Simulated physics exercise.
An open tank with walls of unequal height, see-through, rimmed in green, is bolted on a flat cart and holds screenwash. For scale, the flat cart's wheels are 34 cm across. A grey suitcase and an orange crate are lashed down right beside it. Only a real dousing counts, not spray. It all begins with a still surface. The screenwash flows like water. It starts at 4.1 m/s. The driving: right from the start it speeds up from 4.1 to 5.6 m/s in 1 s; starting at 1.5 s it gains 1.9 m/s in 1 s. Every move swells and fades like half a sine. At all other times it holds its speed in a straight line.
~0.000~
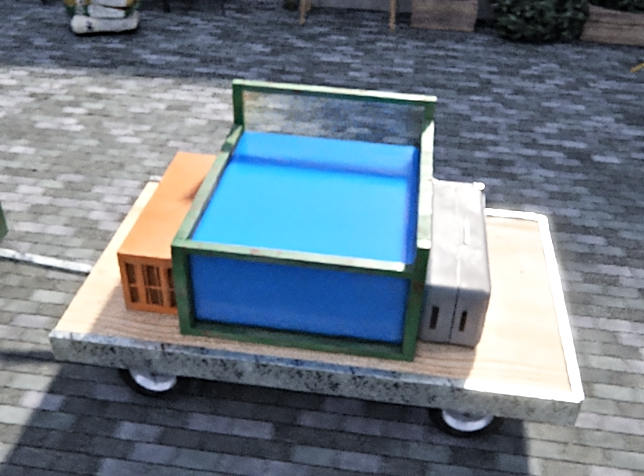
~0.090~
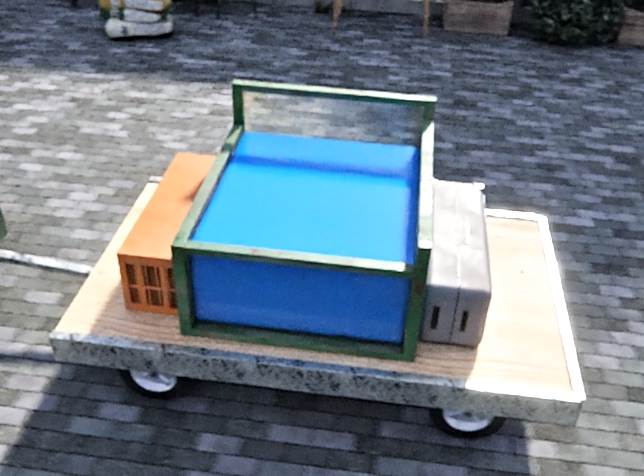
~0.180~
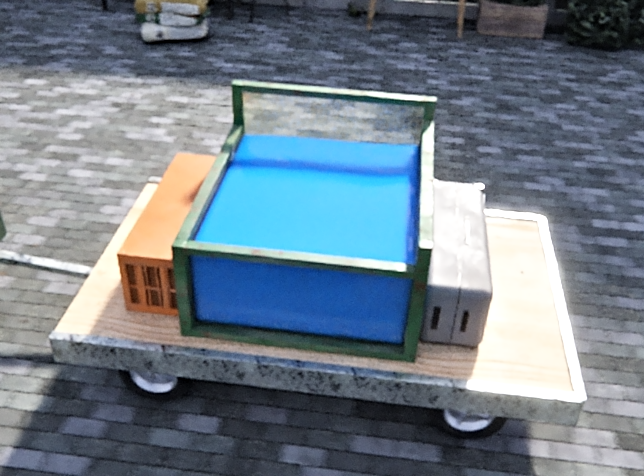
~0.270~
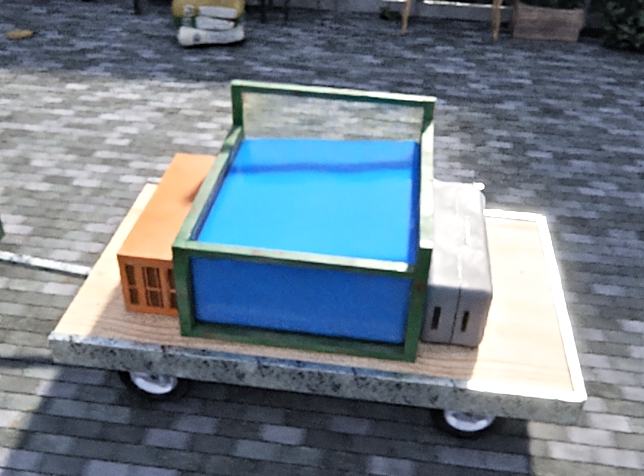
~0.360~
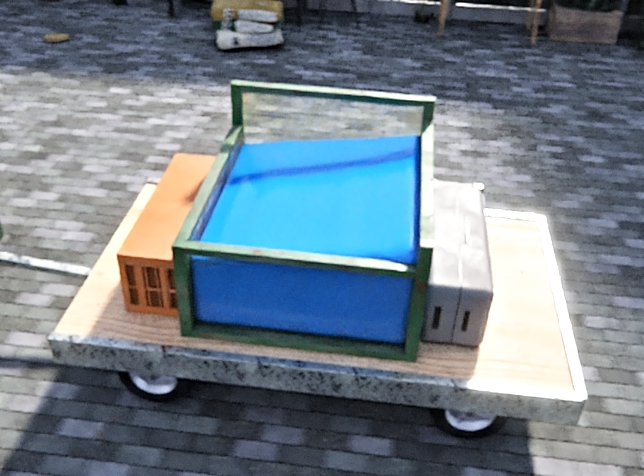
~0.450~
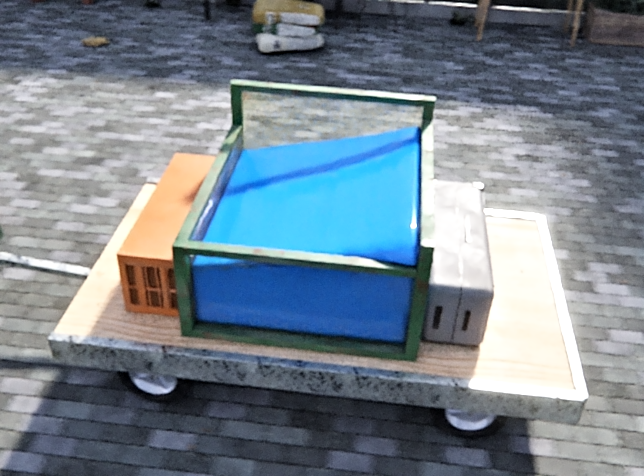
A flat cart carrying a green-rimmed, see-through tank of blue liquid rolls left over grey paving, an orange crate and a grey case beside the tank. The liquid starts level, then its surface sinks at the left and climbs at the right, the slope growing steadily steeper.
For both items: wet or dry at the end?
The grey suitcase gets doused and the orange crate gets doused.
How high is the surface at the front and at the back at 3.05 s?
About 40 cm in front and 26 cm behind.
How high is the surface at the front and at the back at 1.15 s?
Front 50 cm, back 36 cm.
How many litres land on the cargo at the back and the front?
Roughly 16 and 17 L.
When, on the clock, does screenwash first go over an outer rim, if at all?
Around 0.9 s.
By 1.15 s front 49 cm, middle 39 cm, back 36 cm above the floor; the loss stands at 1 per cent, mostly over the near side, some over the back.
By 2.05 s front 19 cm, middle 36 cm, back 61 cm above the floor; the loss stands at 4 per cent, over the front and the near side.
By 3.05 s front 40 cm, middle 38 cm, back 26 cm above the floor; the loss stands at 11 per cent, over the back and the front.
By 5.49 s the loss stands at 14 per cent, over the front and the back; the grey suitcase has caught 16 litres and the orange crate 17 litres.
